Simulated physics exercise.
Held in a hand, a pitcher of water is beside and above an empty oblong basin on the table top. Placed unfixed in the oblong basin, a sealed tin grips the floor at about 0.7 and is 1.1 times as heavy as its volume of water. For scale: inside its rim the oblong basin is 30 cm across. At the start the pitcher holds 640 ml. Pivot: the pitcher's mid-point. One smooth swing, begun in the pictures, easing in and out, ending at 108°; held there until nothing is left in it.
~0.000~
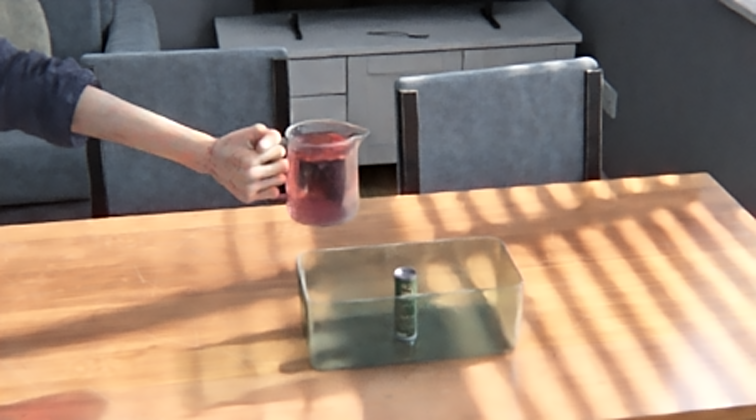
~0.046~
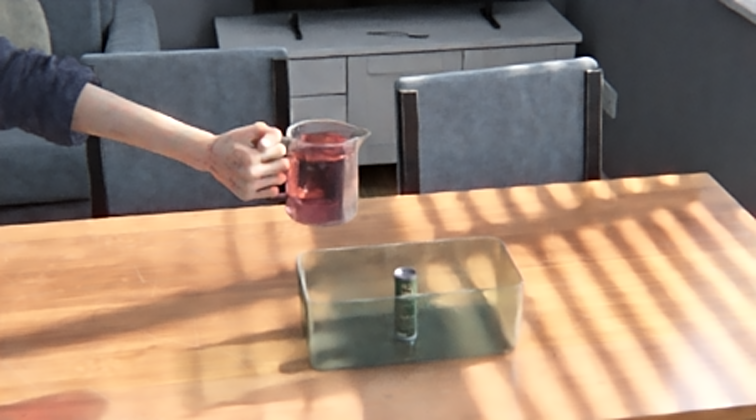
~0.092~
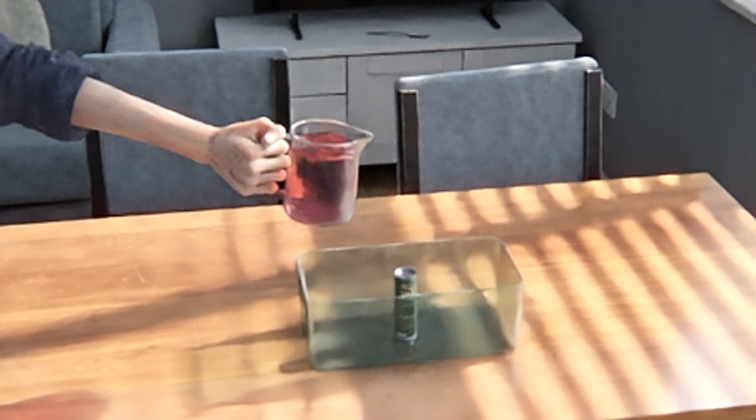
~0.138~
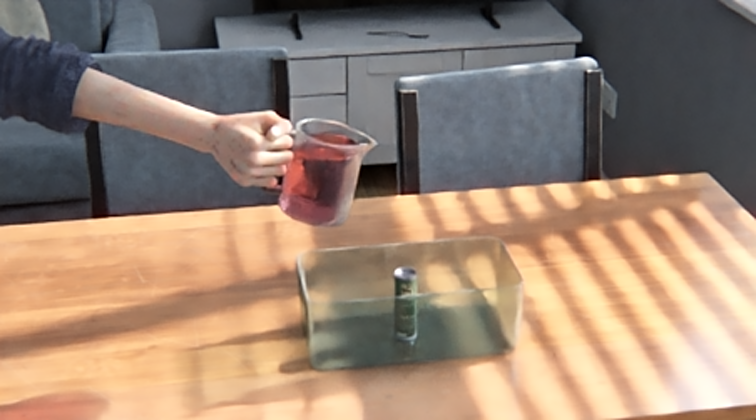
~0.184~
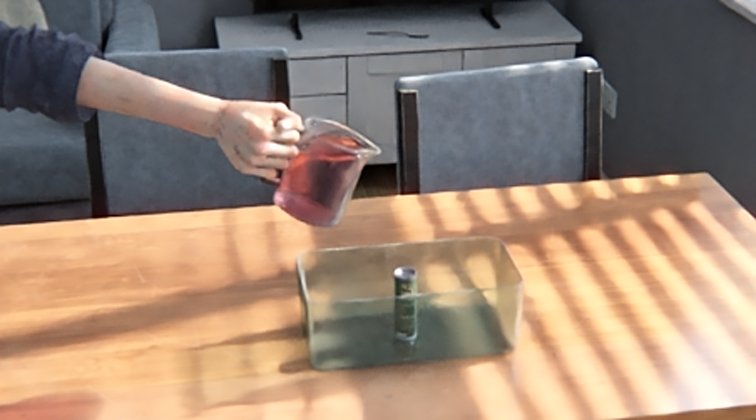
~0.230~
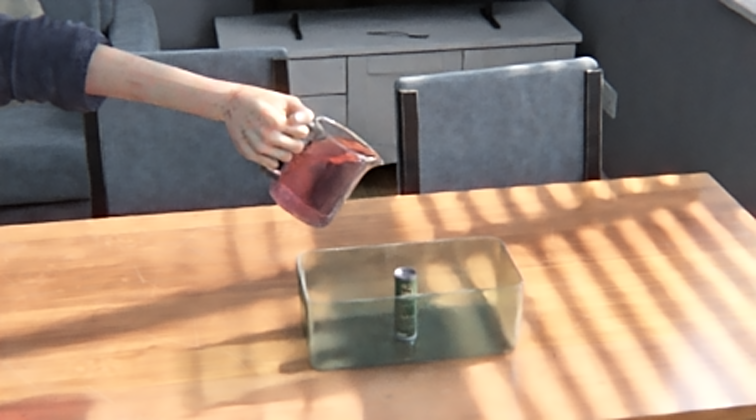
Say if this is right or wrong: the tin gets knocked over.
Wrong, it stays standing.
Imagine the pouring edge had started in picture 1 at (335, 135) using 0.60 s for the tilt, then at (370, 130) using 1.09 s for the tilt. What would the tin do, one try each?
Trial 1 - tin tips; trial 2 - tin stays standing.
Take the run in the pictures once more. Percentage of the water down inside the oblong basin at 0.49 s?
Near 14 in a hundred.
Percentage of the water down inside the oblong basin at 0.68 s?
64 %, more or less.
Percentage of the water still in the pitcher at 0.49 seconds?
Fraction remaining: Approx. 58 per cent.
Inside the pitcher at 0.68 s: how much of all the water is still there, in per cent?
16 per cent or thereabouts.
After 0.49 s the tilt is 99° and 59 per cent is still to pour; the tin stands where it began.
After 0.68 s the tilt is 108° and 16 per cent is still to pour; the tin stands where it began.
After 0.88 s the tilt is 108° and 3 per cent is still to pour; the tin stands where it began.
After 1.10 s the tilt is 108° and 0 per cent is still to pour; the tin stands where it began.
In the end the tin stands where it began.
